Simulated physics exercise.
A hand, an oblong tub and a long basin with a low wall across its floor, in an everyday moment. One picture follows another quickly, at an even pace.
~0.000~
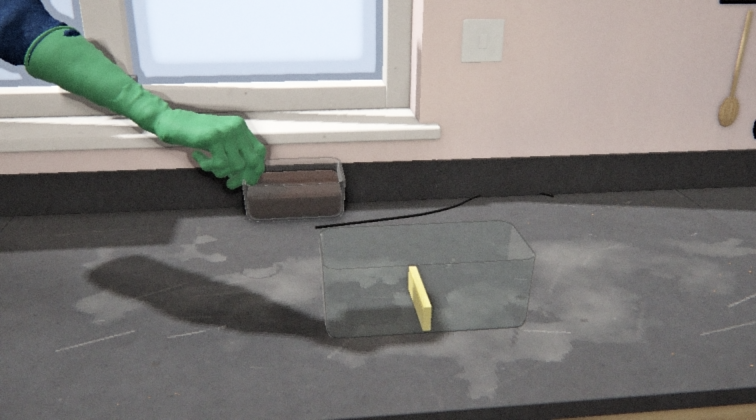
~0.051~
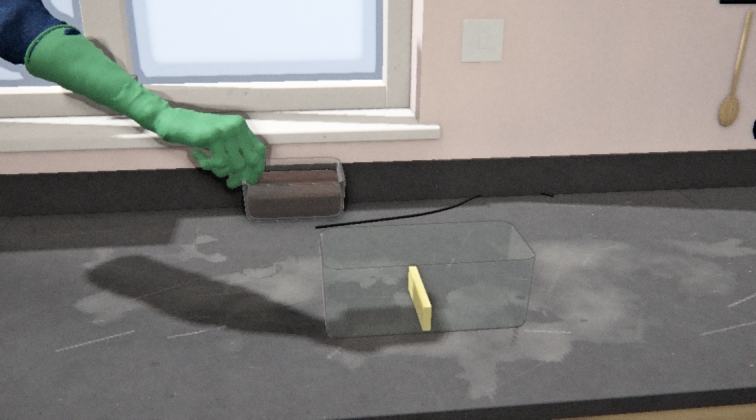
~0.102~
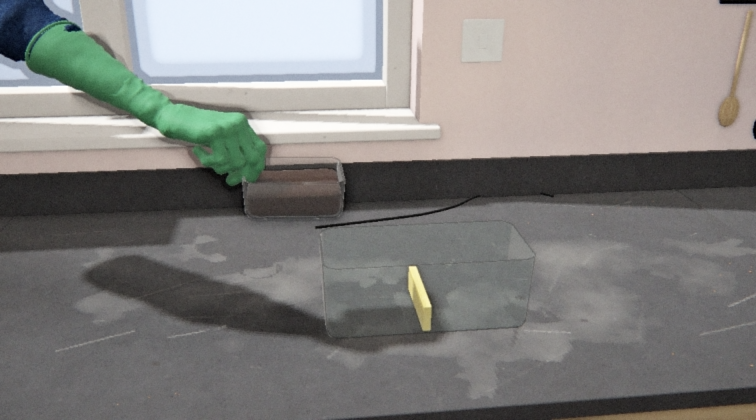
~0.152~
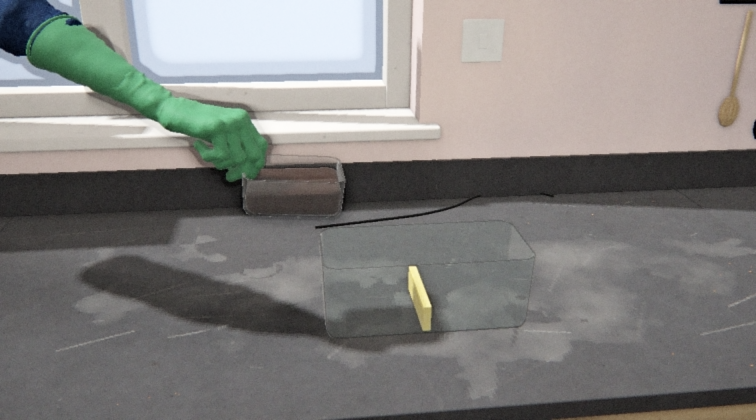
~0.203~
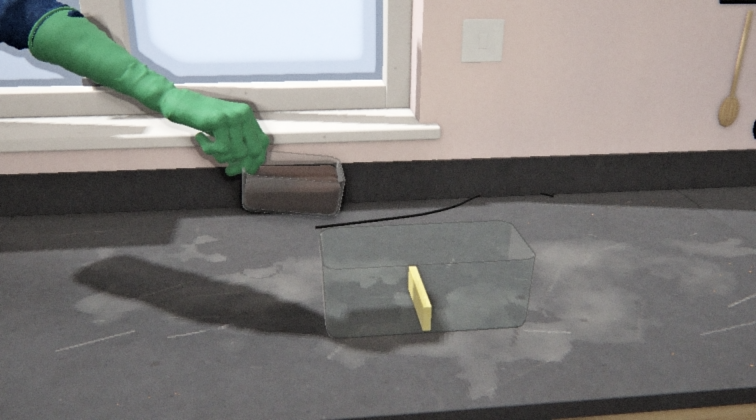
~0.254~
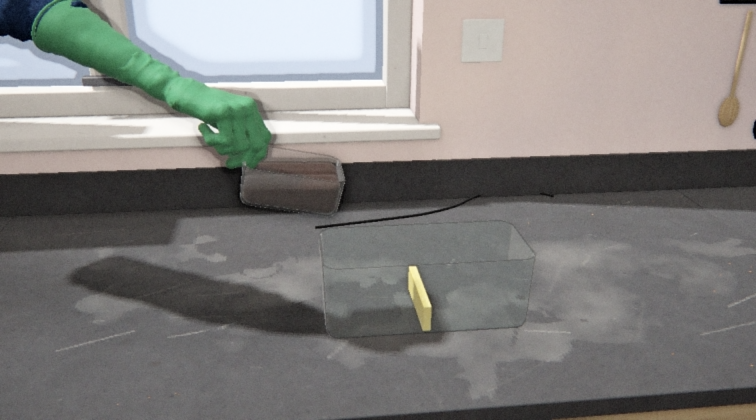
On a kitchen counter, a green-gloved hand slowly tilting a small tub of brown coffee behind a clear basin with a low yellow wall.
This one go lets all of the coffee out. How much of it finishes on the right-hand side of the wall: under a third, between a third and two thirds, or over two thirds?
The right side is left with too little to make a third.
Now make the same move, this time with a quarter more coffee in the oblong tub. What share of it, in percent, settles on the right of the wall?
About 25 %.
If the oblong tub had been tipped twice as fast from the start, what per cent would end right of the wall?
Roughly 45 percent.
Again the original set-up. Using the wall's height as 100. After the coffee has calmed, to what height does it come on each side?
50 per cent left, 10 per cent right.
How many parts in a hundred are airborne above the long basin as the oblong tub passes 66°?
Roughly 45 per cent.
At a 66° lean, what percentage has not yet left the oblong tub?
Around 40 in a hundred.
A moment on, the oblong tub is tipped part way and 40 per cent is still to pour, 14 is left of the wall and 0 right of it.
Next, the oblong tub is tipped right over and 6 per cent is still to pour, 74 is left of the wall and 9 right of it.
Then the oblong tub is tipped right over and 0 per cent is still to pour, 89 is left of the wall and 10 right of it.
Later the oblong tub is tipped right over and 0 per cent is still to pour, 89 is left of the wall and 10 right of it.
Finally, 89 per cent lies left of the wall, 10 right of it and 1 outside.
